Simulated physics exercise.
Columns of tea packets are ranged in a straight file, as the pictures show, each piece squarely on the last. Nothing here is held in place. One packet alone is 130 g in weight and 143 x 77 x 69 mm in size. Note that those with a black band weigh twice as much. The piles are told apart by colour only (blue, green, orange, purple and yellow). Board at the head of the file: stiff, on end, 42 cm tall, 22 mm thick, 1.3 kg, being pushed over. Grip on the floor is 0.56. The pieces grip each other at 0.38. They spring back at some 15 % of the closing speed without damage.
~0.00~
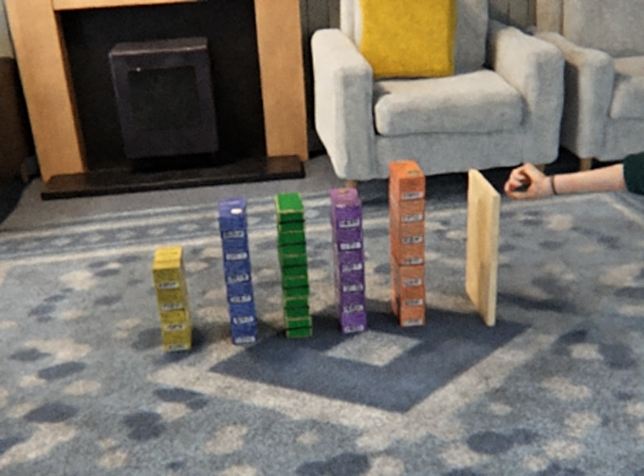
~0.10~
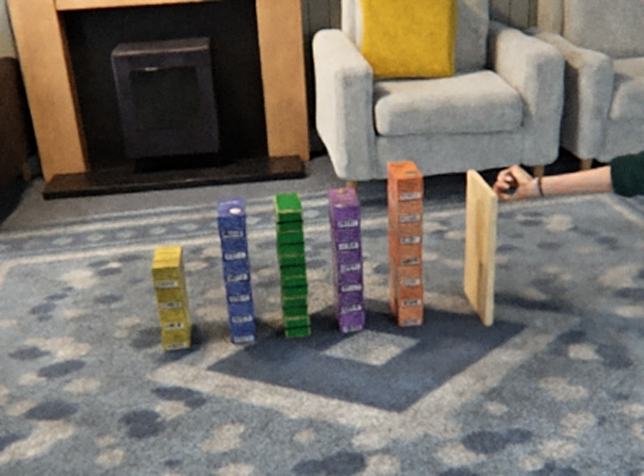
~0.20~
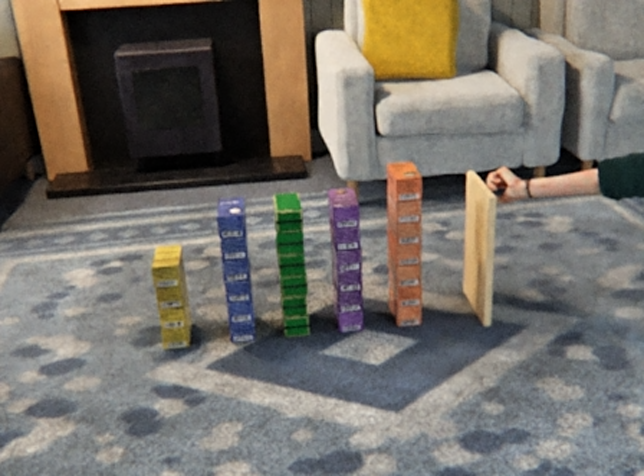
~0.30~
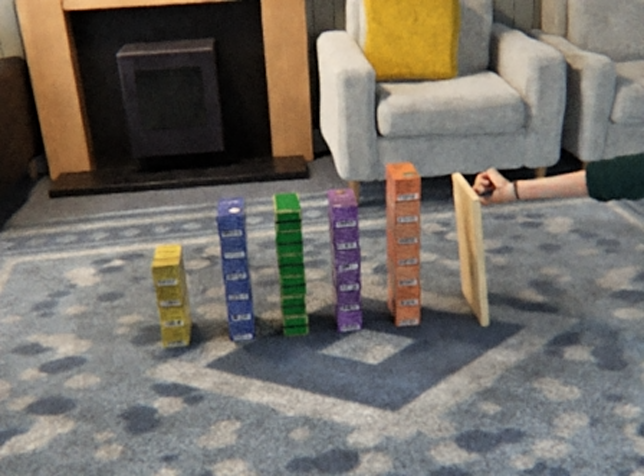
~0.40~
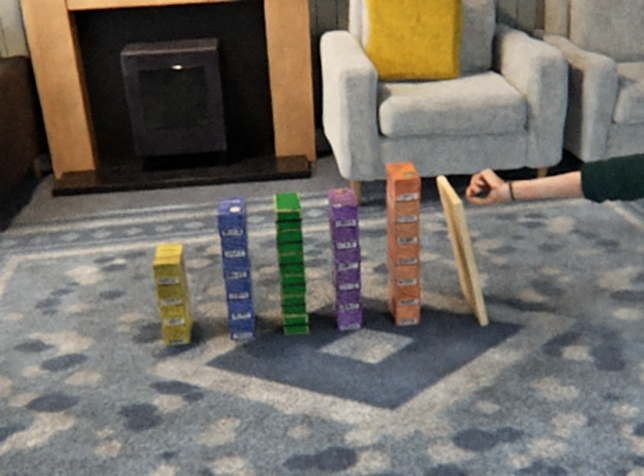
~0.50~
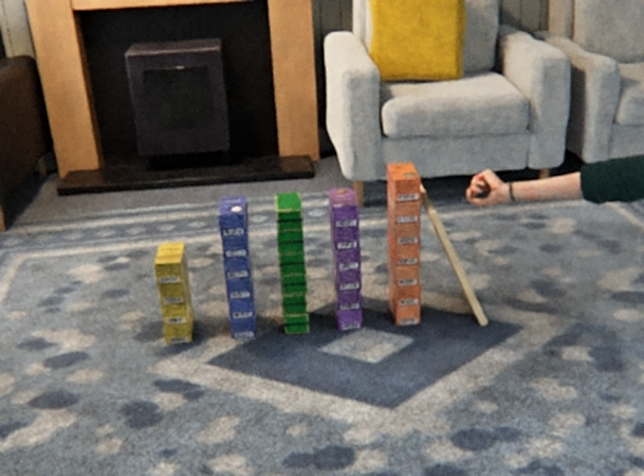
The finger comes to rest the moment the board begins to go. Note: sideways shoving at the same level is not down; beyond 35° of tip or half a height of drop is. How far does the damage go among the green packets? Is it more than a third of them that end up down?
Yes, more than a third do.
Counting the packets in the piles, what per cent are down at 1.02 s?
25 %.
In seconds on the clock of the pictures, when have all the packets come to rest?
Somewhere close to 2.5 s.
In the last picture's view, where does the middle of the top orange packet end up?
Near pixel (502, 299).
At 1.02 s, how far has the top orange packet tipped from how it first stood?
About 110°.
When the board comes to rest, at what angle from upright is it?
The board settles some 65 degrees away from upright.
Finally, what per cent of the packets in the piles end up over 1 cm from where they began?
It comes to 100 percent.
After 1.02 s, board 66° from upright; none of the 6 green packets down (7 of 29 in all colours); top green packet leaning 10°; top orange packet on its side.
After 1.50 s, board 66° from upright; 6 of the 6 green packets down (27 of 29 in all colours); top green packet leaning 13°, 13 cm lower; top orange packet upside down.
At rest (2.6 s), board 66° from upright; 6 of the 6 green packets down (28 of 29 in all colours); top green packet on its side; top blue packet upside down. That is 100 per cent. As the last picture would show them, middles, top green packet near (8, 327).
